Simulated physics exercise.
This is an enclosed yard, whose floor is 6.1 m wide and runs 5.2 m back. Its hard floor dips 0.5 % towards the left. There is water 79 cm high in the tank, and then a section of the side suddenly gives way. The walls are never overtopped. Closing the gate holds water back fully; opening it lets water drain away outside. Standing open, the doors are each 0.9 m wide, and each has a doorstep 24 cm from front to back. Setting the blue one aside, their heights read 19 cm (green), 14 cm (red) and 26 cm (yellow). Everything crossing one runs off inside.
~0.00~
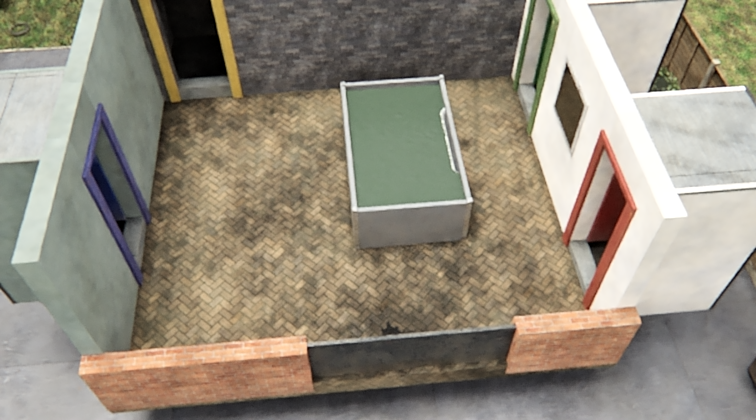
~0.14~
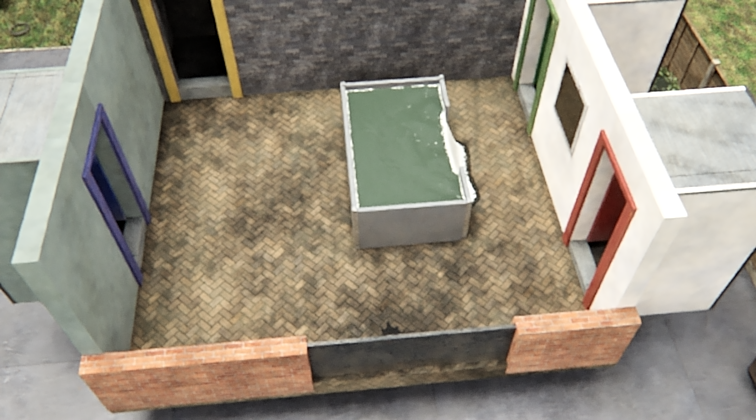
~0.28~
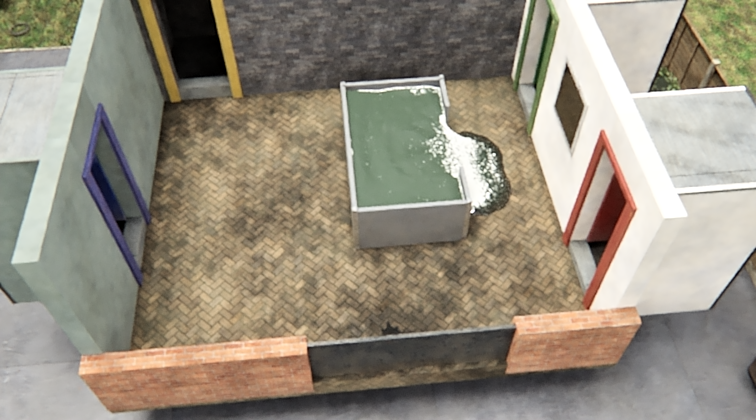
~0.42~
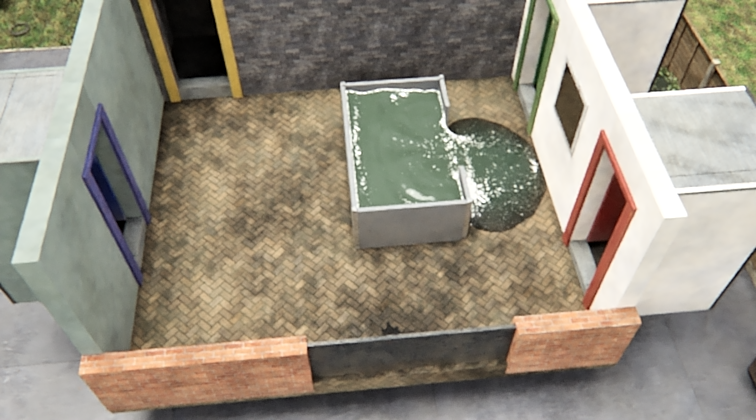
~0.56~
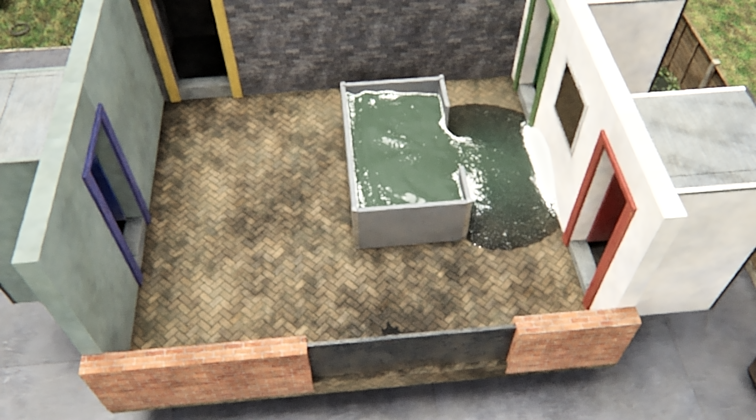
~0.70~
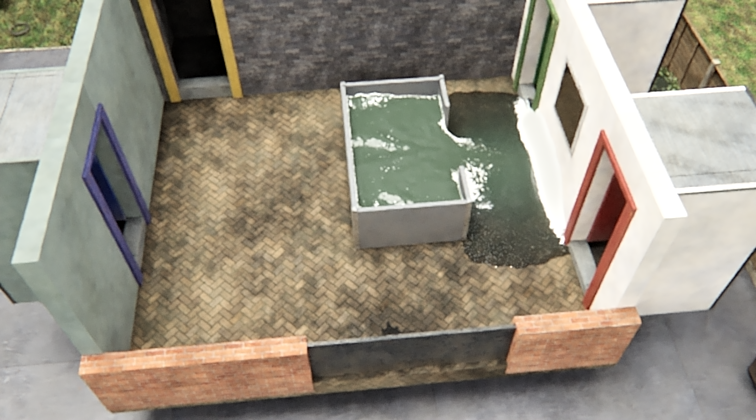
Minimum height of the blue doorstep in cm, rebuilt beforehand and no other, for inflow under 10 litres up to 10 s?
16 cm.
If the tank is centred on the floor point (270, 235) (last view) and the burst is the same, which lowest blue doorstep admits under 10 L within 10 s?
13.0 cm, give or take.
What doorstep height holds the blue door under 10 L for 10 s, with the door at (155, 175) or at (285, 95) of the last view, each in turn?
Roughly 10.0 cm for the first and 8.0 cm for the second.
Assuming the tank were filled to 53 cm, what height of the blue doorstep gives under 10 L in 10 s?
Step height: Approx. 10.0 cm.
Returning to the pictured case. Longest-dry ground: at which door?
I'd say the blue one.
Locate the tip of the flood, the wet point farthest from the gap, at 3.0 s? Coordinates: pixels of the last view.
Look about (213, 375) in the last picture.
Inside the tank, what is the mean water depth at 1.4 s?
The mean depth is roughly 47 cm.
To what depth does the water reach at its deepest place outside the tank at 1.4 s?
Max depth: Near 52 cm.
After 1.4 s water covers 20 % of the floor, deepest (52 cm) near (535, 174); it has not reached the blue door.
After 3.0 s water covers 55 % of the floor, deepest (32 cm) near (508, 89); it has not reached the blue door.
After 10.0 s water covers 95 % of the floor, deepest (16 cm) near (344, 237); 15 cm at the blue door, 0 litres in over its 22 cm doorstep.
At the blue door as built, the water arrived by 4.3 s and peaked near 20 cm at 6.2 s.
With a doorstep of 14 cm, 21 litres would have come in within the 10 s; with 18.5 cm, 2 litres. So under 10 litres takes about 16 cm.
